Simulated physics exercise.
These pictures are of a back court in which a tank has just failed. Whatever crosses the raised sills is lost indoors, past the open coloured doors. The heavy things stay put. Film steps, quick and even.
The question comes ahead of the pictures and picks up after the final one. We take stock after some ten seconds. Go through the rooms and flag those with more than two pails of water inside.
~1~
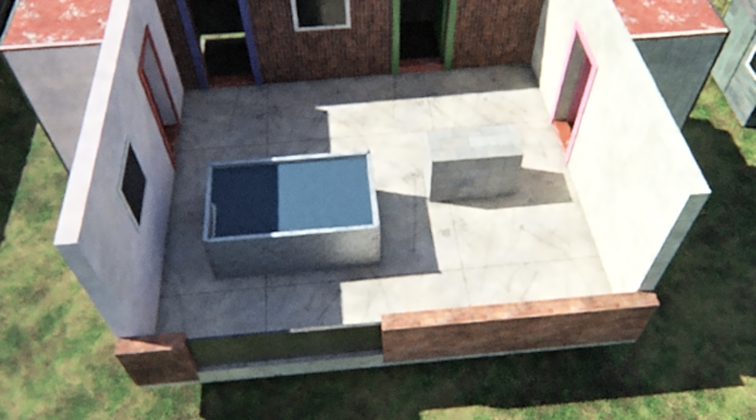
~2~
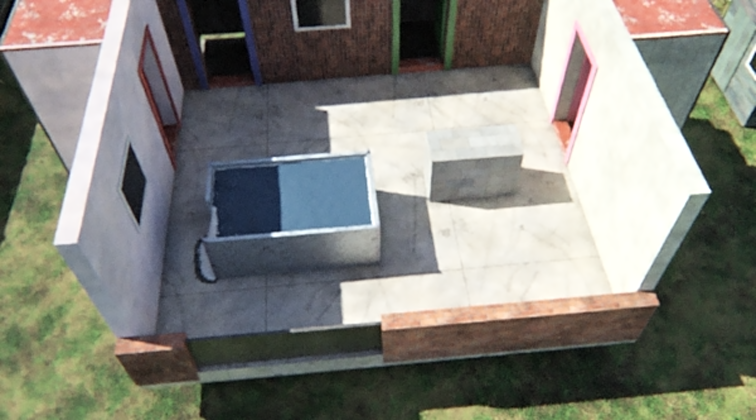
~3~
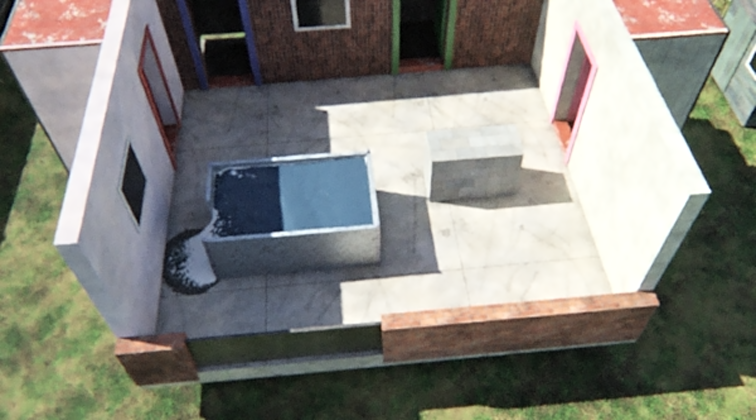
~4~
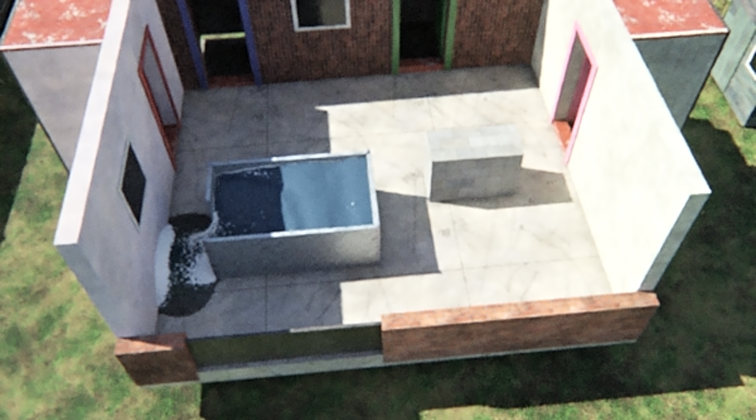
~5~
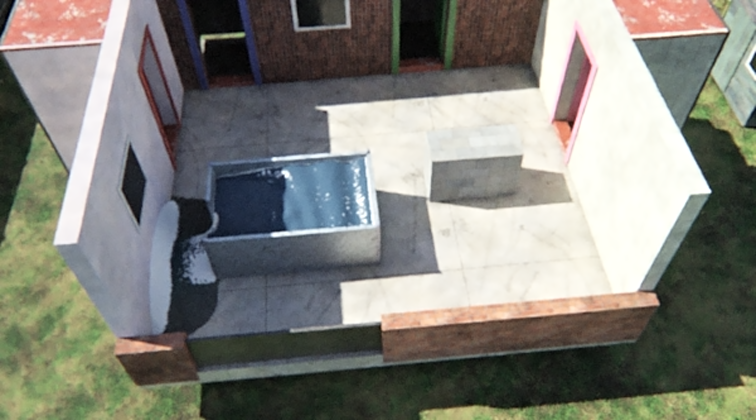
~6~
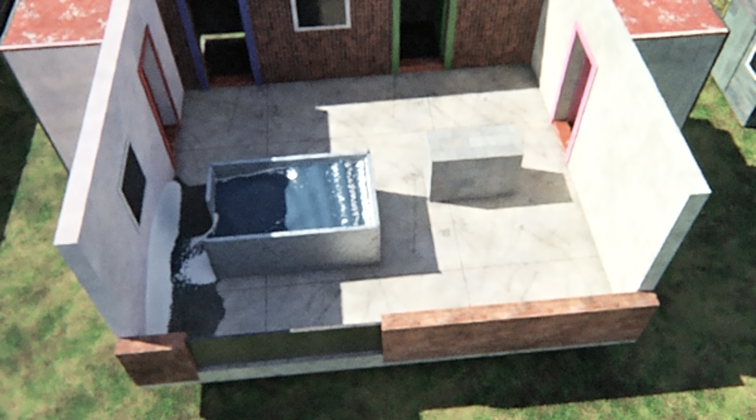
At the end, red door: No more than two buckets; blue door: More than two buckets; green door: No more than two buckets; pink door: No more than two buckets.
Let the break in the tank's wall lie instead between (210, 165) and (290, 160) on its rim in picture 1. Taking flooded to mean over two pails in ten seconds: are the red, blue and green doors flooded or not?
Red exceeds the limit, blue exceeds the limit, green falls short.
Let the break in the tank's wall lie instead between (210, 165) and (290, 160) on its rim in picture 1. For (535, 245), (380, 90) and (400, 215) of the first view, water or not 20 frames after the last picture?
The first spot is spared, the second soaked and the third spared.
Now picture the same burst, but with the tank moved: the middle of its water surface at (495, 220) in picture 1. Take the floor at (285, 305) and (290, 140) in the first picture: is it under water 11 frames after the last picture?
Submerged, then unflooded.
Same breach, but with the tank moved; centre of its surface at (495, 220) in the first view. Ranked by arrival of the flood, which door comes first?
It would be the one in red.
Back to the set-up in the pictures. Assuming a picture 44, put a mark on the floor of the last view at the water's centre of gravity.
Point: (347, 214).
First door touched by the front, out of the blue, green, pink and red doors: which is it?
That would be the red one.
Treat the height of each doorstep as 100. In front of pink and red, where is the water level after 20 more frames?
Roughly 0 and 30 %.
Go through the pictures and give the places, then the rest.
The first picture shows the open tank at (291, 197) is whole and still.
In the second picture, water pours out at (216, 242) and has run to (213, 280).
In the third picture, water pours out at (217, 245) and has run to (166, 253).
In the fourth picture, water pours out at (218, 246) and has run to (159, 309).
In the fifth picture, water pours out at (218, 246) and has run to a hidden place.
In the sixth picture, the front is at a hidden place, out from the gap at (218, 245).
A moment on, water covers 20 % of the floor; the red door wet at the sill, nothing in, the blue door not reached, the green door not reached, the pink door not reached.
Next, water covers 40 % of the floor; the red door wet at the sill, nothing in, the blue door under two buckets in, the green door not reached, the pink door not reached.
Then, water covers 65 % of the floor; the red door wet at the sill, nothing in, the blue door far over two buckets in, the green door wet at the sill, nothing in, the pink door not reached.
Later, water covers 90 % of the floor; the red door wet at the sill, nothing in, the blue door far over two buckets in, the green door wet at the sill, nothing in, the pink door wet at the sill, nothing in.
In the end, water covers 100 % of the floor; the red door wet at the sill, nothing in, the blue door far over two buckets in, the green door wet at the sill, nothing in, the pink door wet at the sill, nothing in.
